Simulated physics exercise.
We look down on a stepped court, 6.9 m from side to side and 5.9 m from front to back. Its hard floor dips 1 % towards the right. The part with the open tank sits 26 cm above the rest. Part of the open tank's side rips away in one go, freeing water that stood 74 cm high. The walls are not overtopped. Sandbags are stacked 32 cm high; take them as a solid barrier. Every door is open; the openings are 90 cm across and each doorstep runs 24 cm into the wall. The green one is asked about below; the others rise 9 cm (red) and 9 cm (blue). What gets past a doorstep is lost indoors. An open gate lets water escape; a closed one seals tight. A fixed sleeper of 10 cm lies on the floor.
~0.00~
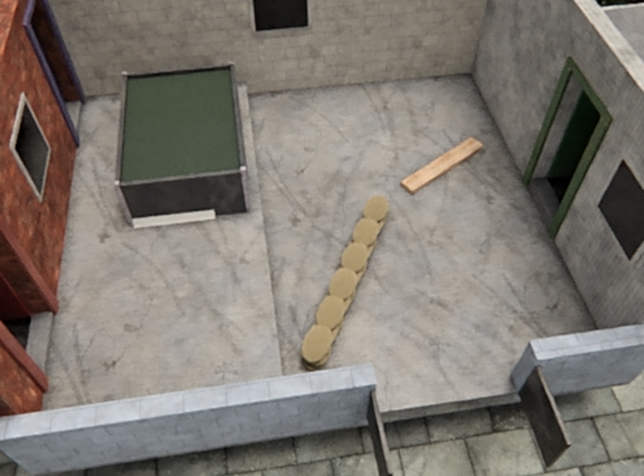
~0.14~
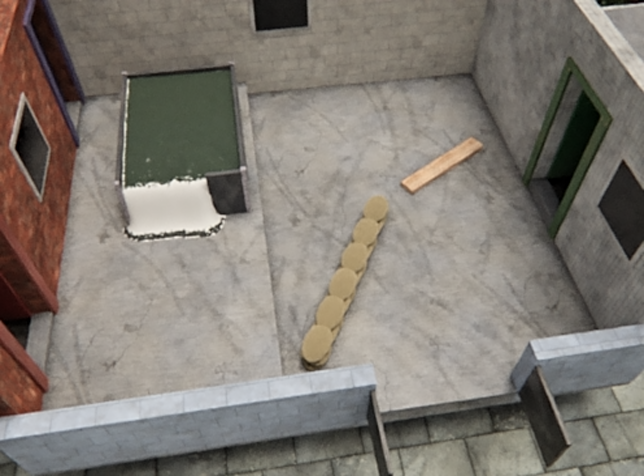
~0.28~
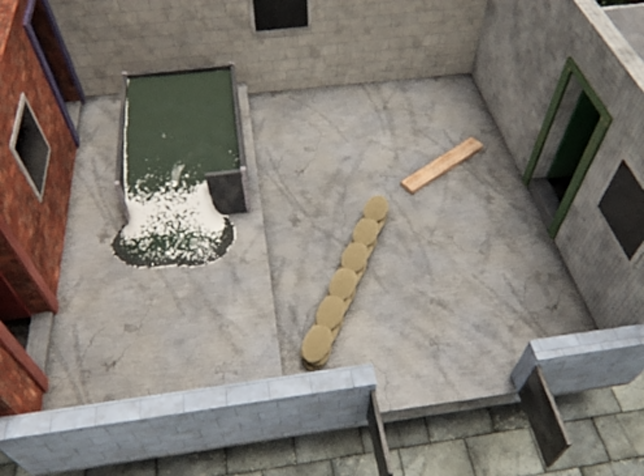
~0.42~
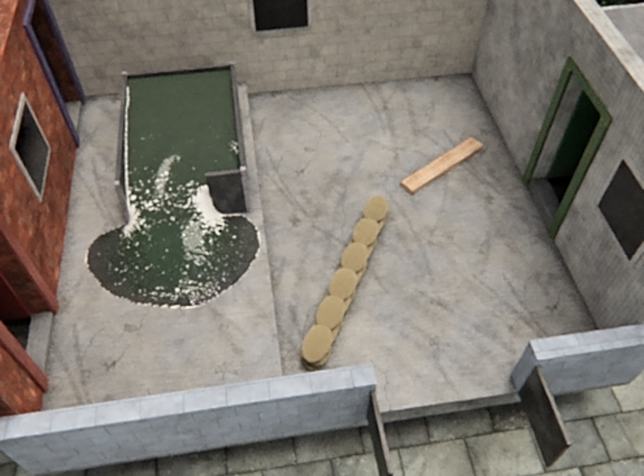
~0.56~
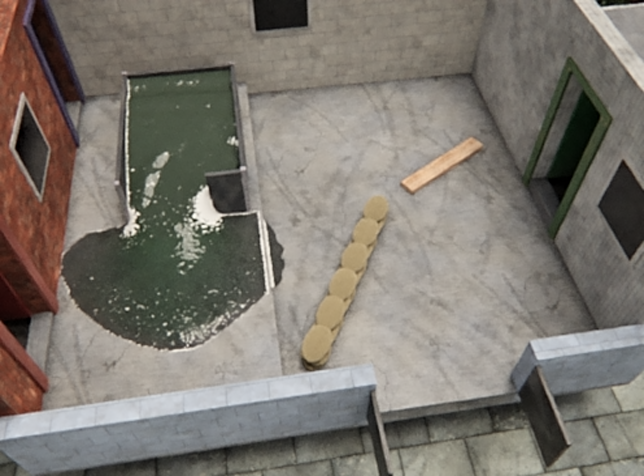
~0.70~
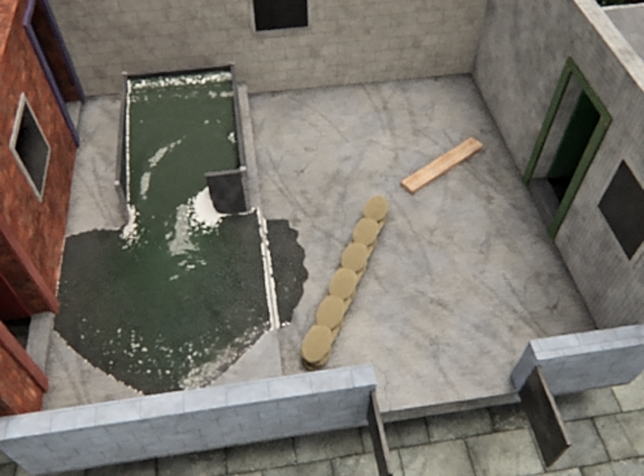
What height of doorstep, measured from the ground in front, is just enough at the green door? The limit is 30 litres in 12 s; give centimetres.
Some 6 cm above the ground.
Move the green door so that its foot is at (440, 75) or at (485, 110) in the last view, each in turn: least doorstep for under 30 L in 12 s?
About 9.0 and 9.0 cm.
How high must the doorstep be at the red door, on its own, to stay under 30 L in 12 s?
Roughly 22 cm at red.
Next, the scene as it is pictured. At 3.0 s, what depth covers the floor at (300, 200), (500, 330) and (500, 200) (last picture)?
Roughly 0, 3 and 0 cm, in turn.
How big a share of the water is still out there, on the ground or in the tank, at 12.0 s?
About 86 per cent.
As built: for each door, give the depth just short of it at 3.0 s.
In cm: Green 0, red 26, blue 0.
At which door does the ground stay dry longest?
It is the blue one.
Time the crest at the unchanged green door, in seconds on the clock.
Around 4.5 s.
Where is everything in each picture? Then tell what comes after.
The open tank at (181, 123) is whole and still, 74 cm deep; the green door at (559, 162) is dry, in the first picture.
The gap is at (170, 204), the front 0.4 m out at (205, 233); the back of the open tank holds 74 cm, in the second picture.
The gap is at (171, 206), the front 0.8 m out at (189, 263); the back of the open tank holds 74 cm, in the third picture.
Water pours out at (171, 208) and has run 1.4 m, to (176, 302); about 9 cm deep outside, 74 cm at the back, in the fourth picture.
The front is at (161, 345), 2.0 m from the gap at (171, 208); 4.1 m2 of floor is wet, 72 cm left at the back, in the fifth picture.
Water pours out at (171, 208) and has run 2.7 m, to a hidden place; about 5 cm deep outside, 64 cm at the back; 3.8 m in a straight line remain to the green door at (559, 162), in the sixth picture.
After 1.4 s water covers 25 % of the floor, deepest (49 cm) near (40, 433); it has not reached the green door.
After 3.0 s water covers 45 % of the floor, deepest (38 cm) near (292, 363); it has not reached the green door.
After 12.0 s water covers 90 % of the floor, deepest (14 cm) near (474, 83); 7 cm at the green door, 0 litres in over its 20 cm doorstep.
At the green door as built, the water arrived by 3.7 s and peaked near 11 cm at 4.4 s.
Run again over the same 12 s with other heights there, 53 litres in over 4.5 cm, 20 litres over 6.5 cm. The limit of 30 litres is kept from about 6 cm up.
